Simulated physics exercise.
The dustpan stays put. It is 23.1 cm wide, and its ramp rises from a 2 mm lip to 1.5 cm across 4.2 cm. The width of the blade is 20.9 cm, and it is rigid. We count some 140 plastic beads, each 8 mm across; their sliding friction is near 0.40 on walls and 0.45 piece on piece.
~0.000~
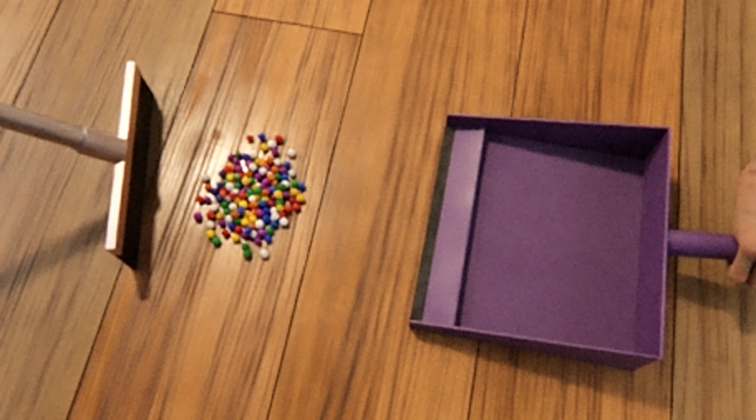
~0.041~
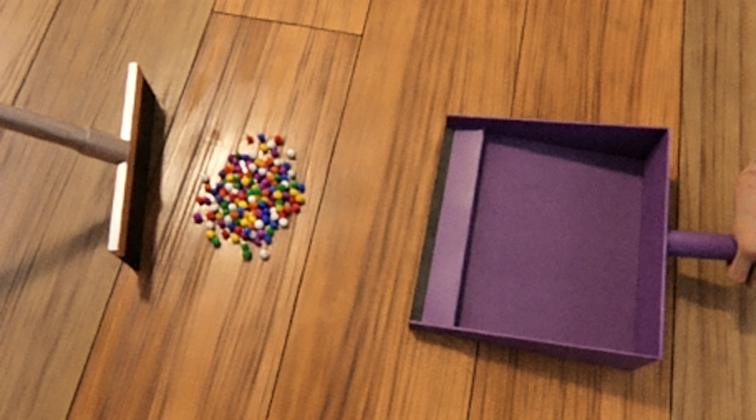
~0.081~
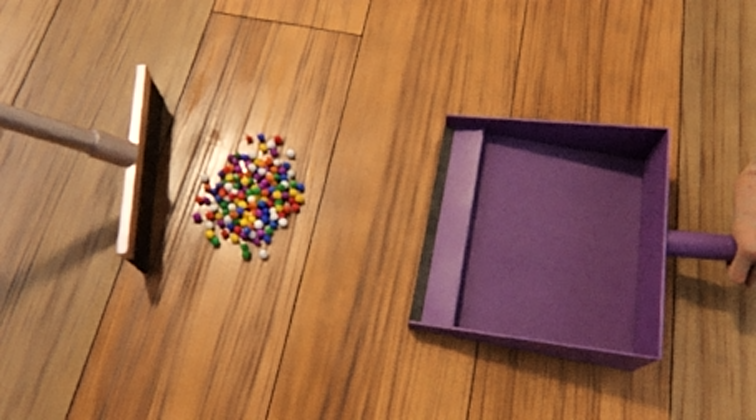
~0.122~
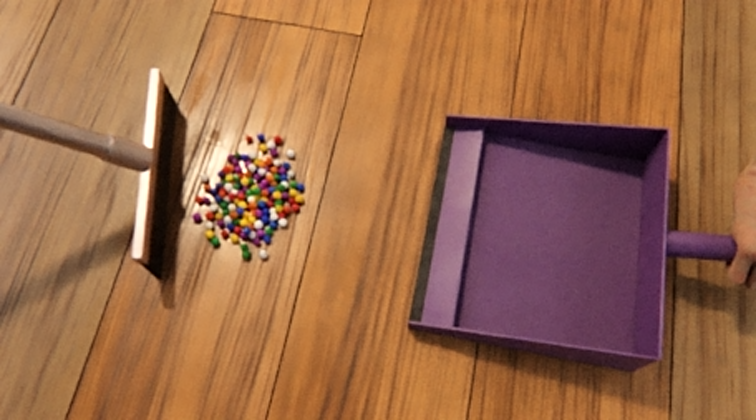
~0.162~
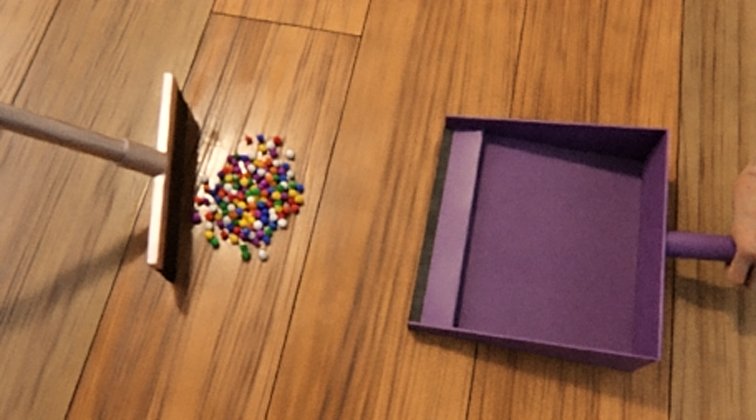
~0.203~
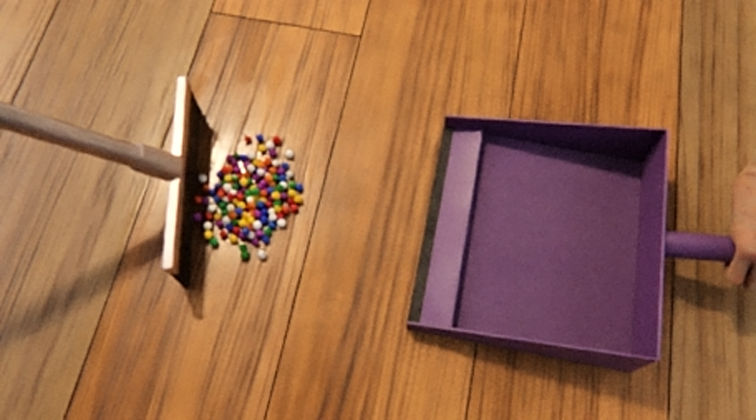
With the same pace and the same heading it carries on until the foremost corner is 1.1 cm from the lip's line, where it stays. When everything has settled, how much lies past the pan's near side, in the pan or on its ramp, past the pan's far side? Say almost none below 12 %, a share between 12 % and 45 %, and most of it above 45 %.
Near side: Almost none. Pan: Almost none. Far side: Almost none.
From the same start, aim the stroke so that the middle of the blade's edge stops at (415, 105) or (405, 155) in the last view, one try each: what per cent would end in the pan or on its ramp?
About 10 % and 15 %.
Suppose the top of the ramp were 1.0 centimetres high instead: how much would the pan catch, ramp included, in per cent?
5 per cent.
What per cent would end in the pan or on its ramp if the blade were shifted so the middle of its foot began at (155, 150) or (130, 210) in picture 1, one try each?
First try about 10 per cent, second about 0 per cent.
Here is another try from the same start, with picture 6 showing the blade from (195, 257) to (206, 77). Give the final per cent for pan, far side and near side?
Final per cent - pan 15, far 10, near 5.
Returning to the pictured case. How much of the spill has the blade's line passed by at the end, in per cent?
About 10 per cent.
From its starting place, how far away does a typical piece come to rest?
Median: Approx. 18 cm.
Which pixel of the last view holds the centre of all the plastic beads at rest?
Close to pixel (414, 211).
After 0.47 s, middle of the blade 15 cm from the lip; 0 % over the lip, far side 0 %, near side 0 %.
Then, at 0.65 s, middle of the blade 7 cm from the lip; 0 % over the lip, far side 0 %, near side 0 %.
Then, at 0.95 s, middle of the blade 4 cm from the lip; 5 % over the lip, far side 5 %, near side 0 %.
In the end, at 1.2 s, near side 0 %, pan 5 %, far side 5 %, in front of the lip or behind the blade 90 %.
